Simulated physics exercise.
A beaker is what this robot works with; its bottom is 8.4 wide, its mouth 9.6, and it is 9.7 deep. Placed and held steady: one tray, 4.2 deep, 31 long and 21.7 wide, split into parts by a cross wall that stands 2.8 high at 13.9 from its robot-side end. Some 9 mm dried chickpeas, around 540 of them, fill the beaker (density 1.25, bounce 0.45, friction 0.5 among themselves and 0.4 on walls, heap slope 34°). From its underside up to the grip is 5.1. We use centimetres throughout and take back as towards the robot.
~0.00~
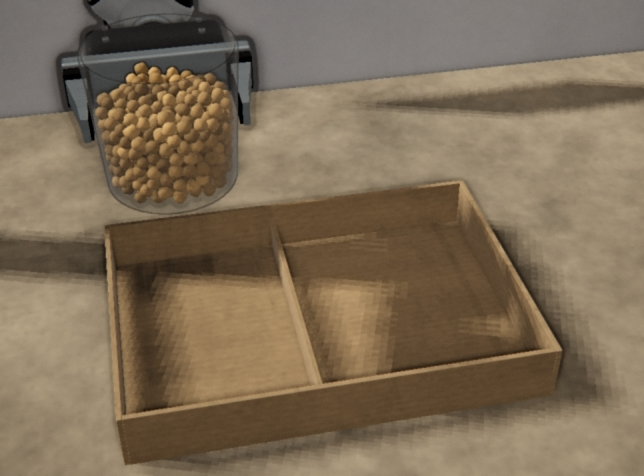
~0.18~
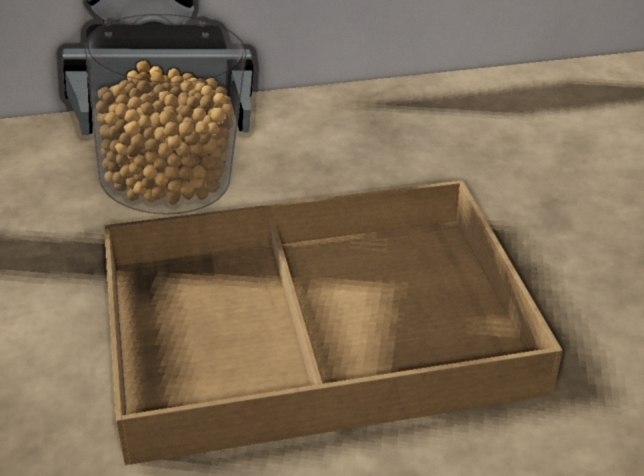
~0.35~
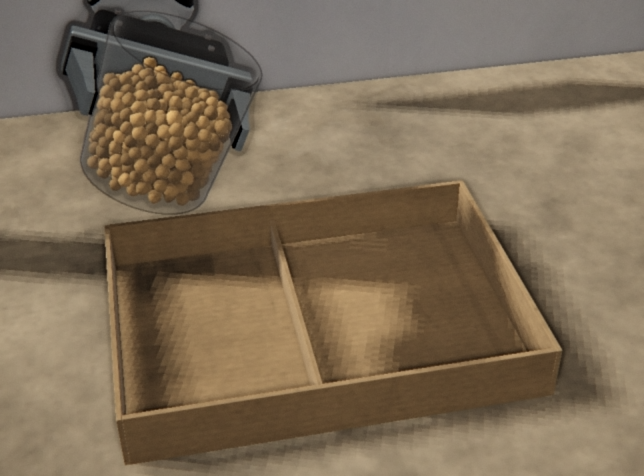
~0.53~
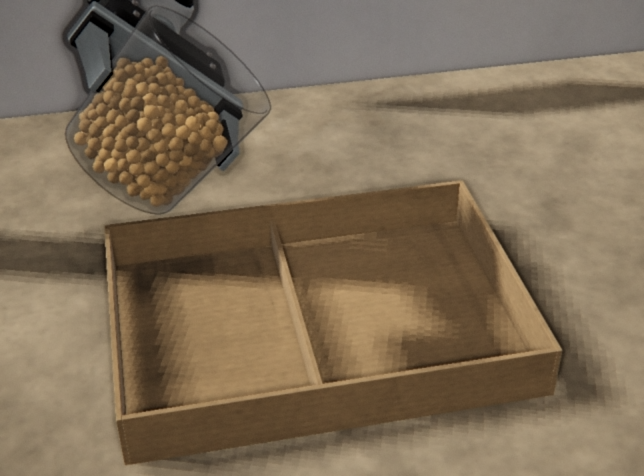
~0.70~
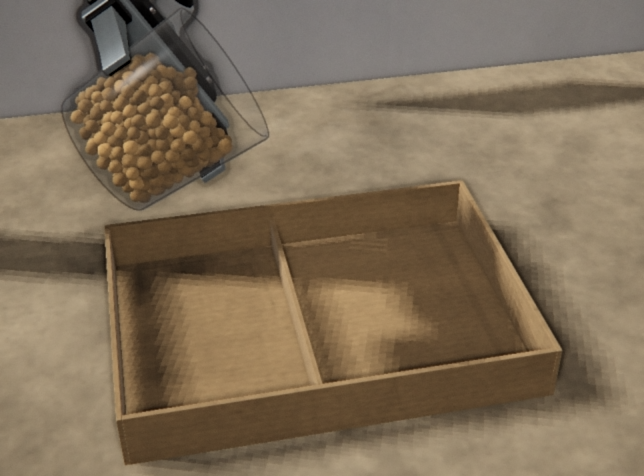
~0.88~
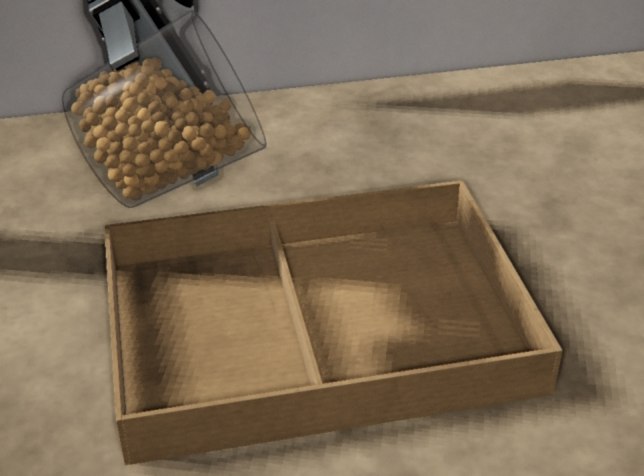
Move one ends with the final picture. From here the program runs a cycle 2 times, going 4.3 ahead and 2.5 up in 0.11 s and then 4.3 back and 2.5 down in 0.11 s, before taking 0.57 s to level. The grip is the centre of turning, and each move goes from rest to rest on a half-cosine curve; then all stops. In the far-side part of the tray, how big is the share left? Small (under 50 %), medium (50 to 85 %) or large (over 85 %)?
Medium.
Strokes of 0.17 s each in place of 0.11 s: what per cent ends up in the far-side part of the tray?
About 25 per cent, then.
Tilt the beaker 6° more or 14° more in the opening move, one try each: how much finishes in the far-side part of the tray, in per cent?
I'd say close to 80 and 85 per cent, in that order.
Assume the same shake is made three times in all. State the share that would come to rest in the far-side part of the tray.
About 70 per cent, then.
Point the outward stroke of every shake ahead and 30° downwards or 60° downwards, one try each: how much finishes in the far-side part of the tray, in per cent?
First try some 20 %, second try some 10 %.
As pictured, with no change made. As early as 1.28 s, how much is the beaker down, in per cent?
Share out so far: Close to 55 %.
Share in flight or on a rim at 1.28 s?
5 %.
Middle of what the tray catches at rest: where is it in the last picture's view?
I'd point to somewhere near (404, 303).
After 1.28 s, tilted 65° forward, highest piece 23 above the table; 257 in the far-side part, 249 in the beaker, 8 in the robot-side part, 29 in flight or on a rim.
After 1.69 s, tilted 18° forward, highest piece 23 above the table; 350 in the far-side part, 167 in the beaker, 21 in the robot-side part, 5 on the table or floor.
After 2.09 s, level, highest piece 21 above the table; 350 in the far-side part, 167 in the beaker, 21 in the robot-side part, 5 on the table or floor.
After 3.14 s, level, highest piece 21 above the table; 350 in the far-side part, 167 in the beaker, 21 in the robot-side part, 5 on the table or floor.
At rest, 350 in the far-side part, 167 in the beaker, 21 in the robot-side part, 5 on the table or floor. That is 64 % in the far-side part of the tray.
